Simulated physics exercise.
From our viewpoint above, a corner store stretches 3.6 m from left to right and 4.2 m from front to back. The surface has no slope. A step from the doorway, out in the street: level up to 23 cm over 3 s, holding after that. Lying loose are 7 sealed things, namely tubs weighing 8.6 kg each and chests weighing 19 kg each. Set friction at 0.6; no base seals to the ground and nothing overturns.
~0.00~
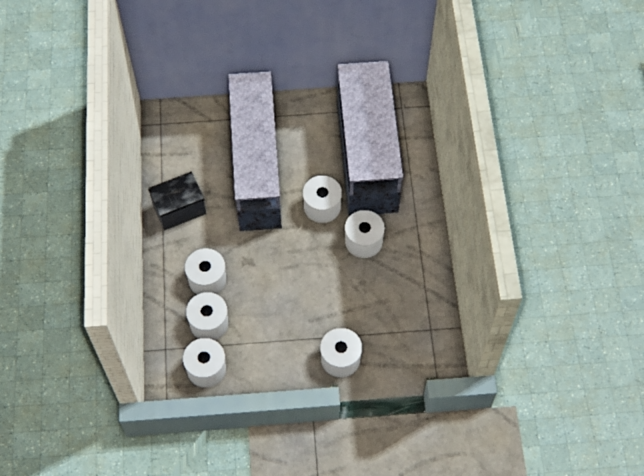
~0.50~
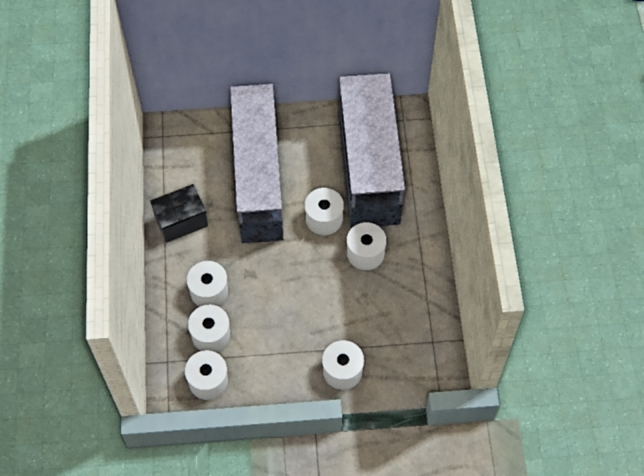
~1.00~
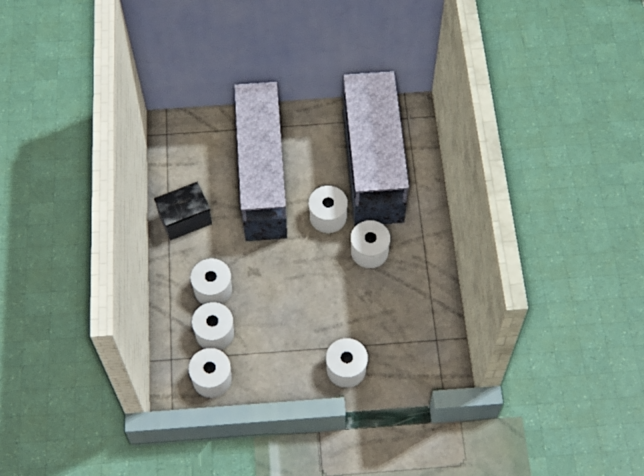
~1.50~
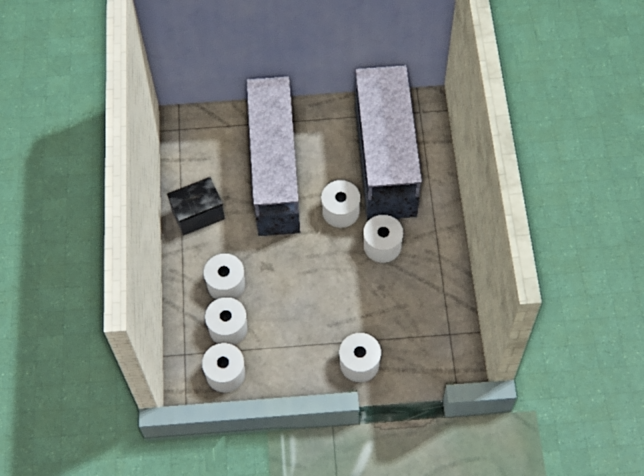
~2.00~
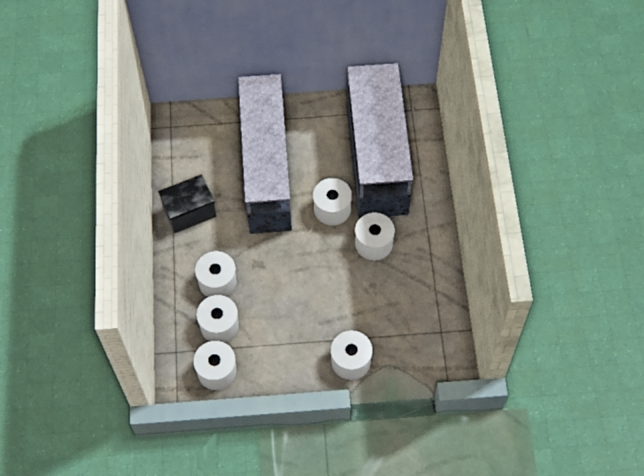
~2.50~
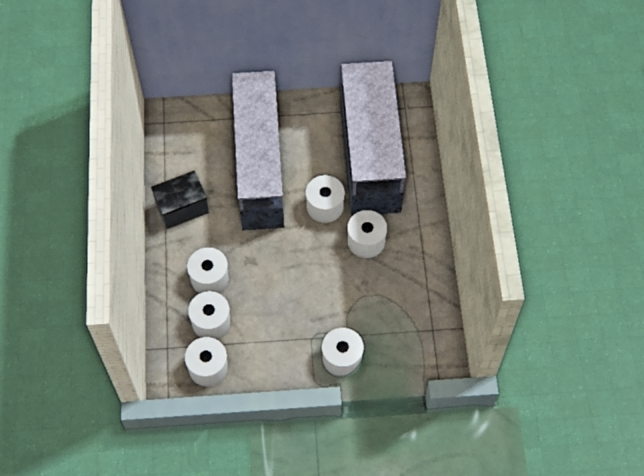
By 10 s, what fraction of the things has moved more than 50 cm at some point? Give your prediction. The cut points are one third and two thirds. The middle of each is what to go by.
I expect the share that gets shoved will be in the middle band.
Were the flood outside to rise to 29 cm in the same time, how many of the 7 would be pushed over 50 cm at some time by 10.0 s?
Result: 6.
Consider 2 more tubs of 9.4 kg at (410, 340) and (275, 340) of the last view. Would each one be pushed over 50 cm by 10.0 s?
One by one: Above; below.
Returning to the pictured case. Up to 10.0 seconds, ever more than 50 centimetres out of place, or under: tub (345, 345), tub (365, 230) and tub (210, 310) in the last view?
In turn: More, over, short of it.
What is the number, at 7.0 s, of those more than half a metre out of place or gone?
The number comes to 3.
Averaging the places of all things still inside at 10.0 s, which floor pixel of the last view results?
It sits at about (220, 246).
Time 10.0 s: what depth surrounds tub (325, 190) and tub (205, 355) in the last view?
About 12 and 5 cm.
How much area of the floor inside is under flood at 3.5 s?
About 4.0 m2.
After 3.5 s 1 of 7 are over 50 cm from their spots; 0 afloat.
After 4.5 s 1 of 7 are over 50 cm from their spots; 1 afloat.
After 7.0 s 3 of 7 are over 50 cm from their spots; 3 afloat.
After 10.0 s 4 of 7 are over 50 cm from their spots, and 4 have been at some point; 6 afloat.
